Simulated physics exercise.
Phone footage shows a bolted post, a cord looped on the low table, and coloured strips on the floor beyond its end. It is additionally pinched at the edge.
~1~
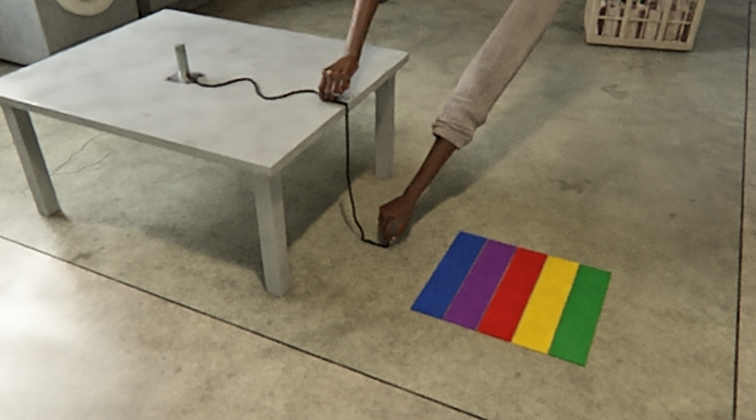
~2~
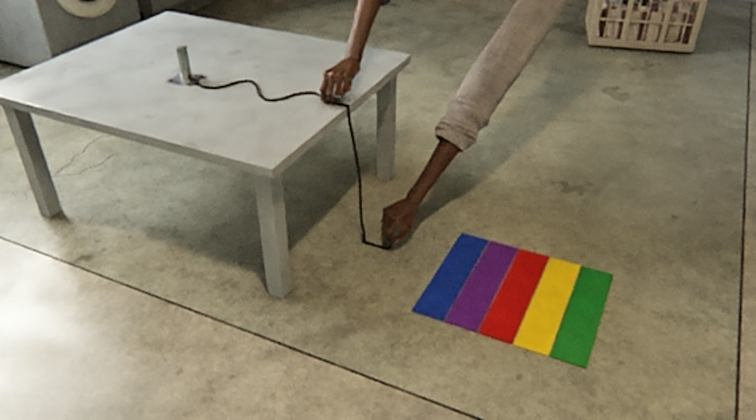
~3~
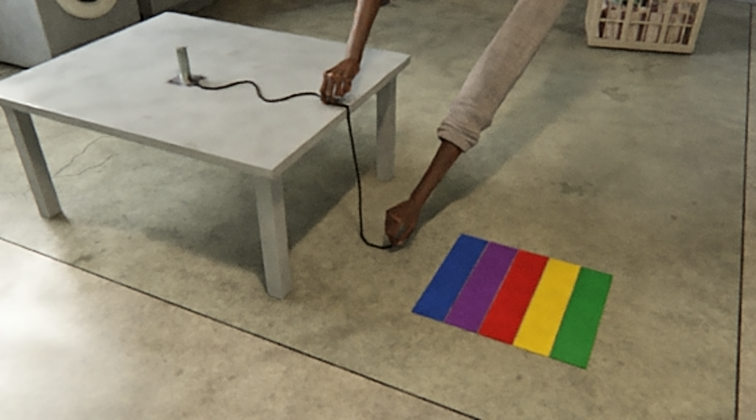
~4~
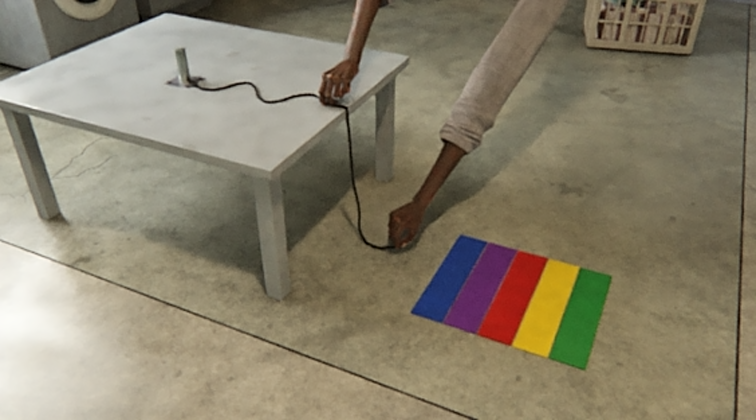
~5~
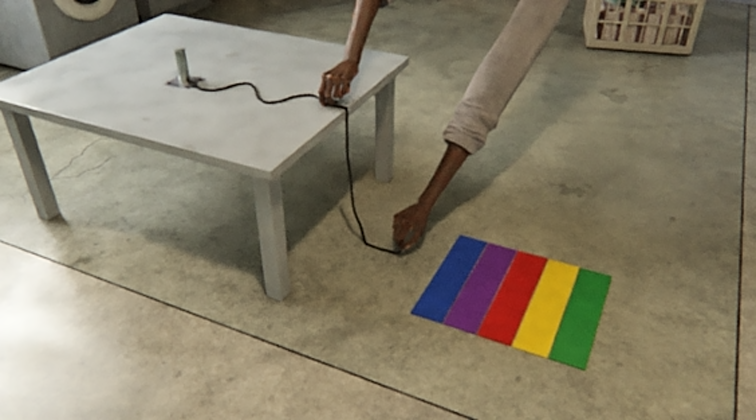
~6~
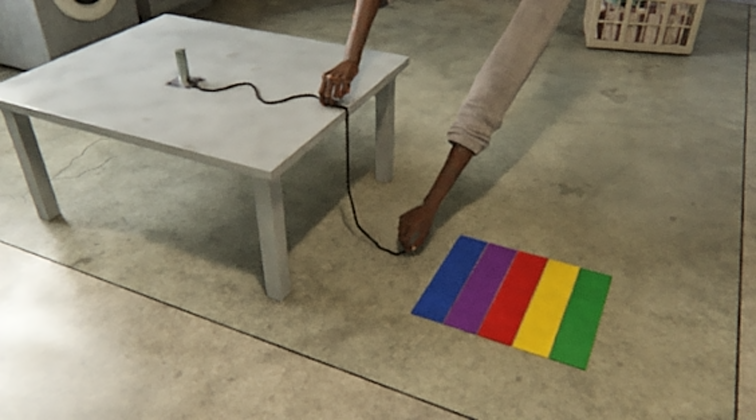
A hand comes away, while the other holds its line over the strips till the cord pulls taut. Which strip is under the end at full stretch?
The yellow strip.
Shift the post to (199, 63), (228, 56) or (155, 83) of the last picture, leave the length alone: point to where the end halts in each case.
Going through them in sequence: (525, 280), (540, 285) and finally (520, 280).
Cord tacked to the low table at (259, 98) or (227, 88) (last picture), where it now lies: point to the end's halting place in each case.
It would be somewhere around (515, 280) the first time and (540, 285) the second.
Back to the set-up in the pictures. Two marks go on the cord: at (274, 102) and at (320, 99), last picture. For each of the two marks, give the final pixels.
At (310, 105) for the first, at (357, 126) for the second.
Soon after, end near (499, 274); over purple.
Then, end near (533, 284); over red.
At full stretch, end near (553, 290); over yellow. It halts on the yellow strip.
